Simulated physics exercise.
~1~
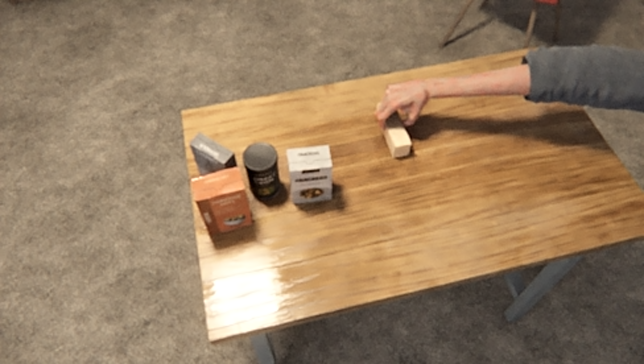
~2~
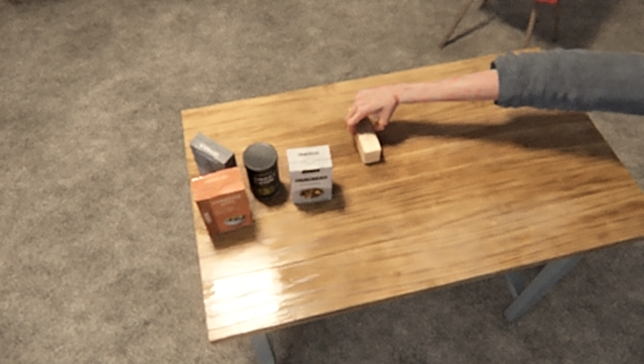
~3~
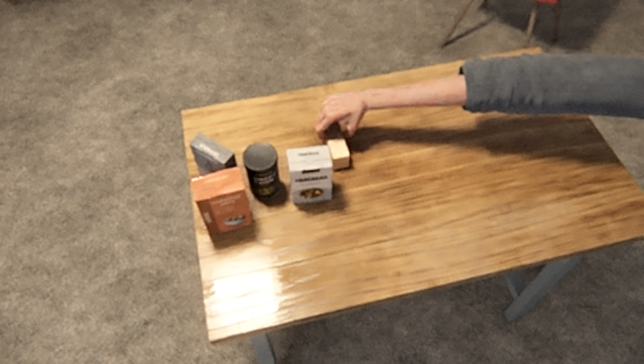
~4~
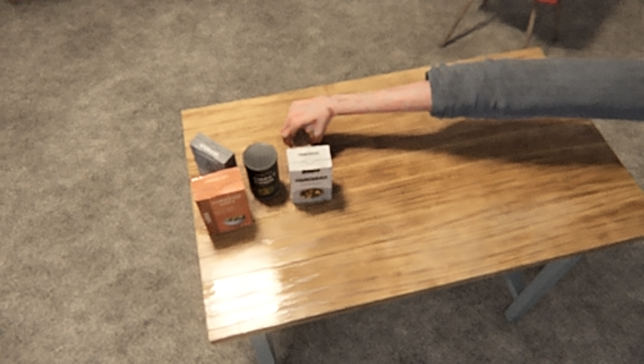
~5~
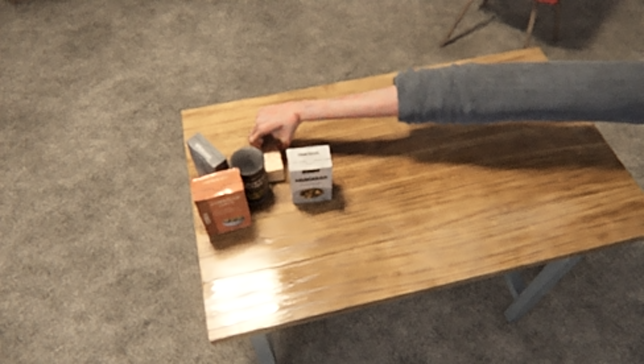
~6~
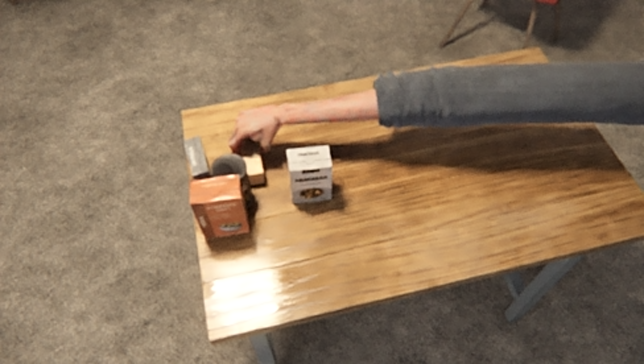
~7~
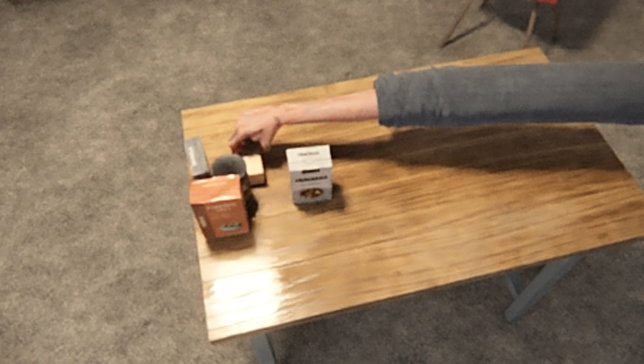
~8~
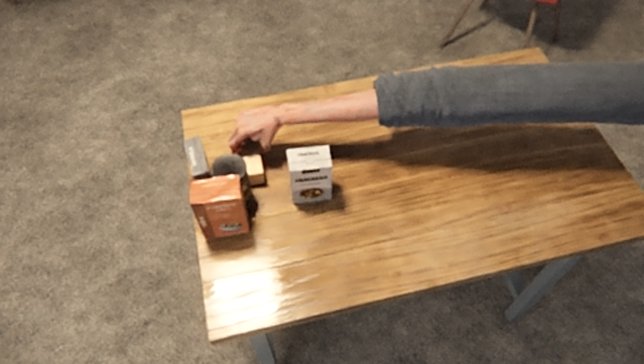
To begin with, an orange packet, a grey packet, a black tin and a white packet stand near the left end of a wooden table, while a hand holds a small wooden block to their right. The hand slides the block steadily left, passing behind the white packet without disturbing it. The block then meets the black tin and pushes it left, toward the orange and grey packets. The grey packet shifts slightly as the tin moves in behind the orange packet. Finally the hand and block stop, and all four items remain upright on the table.
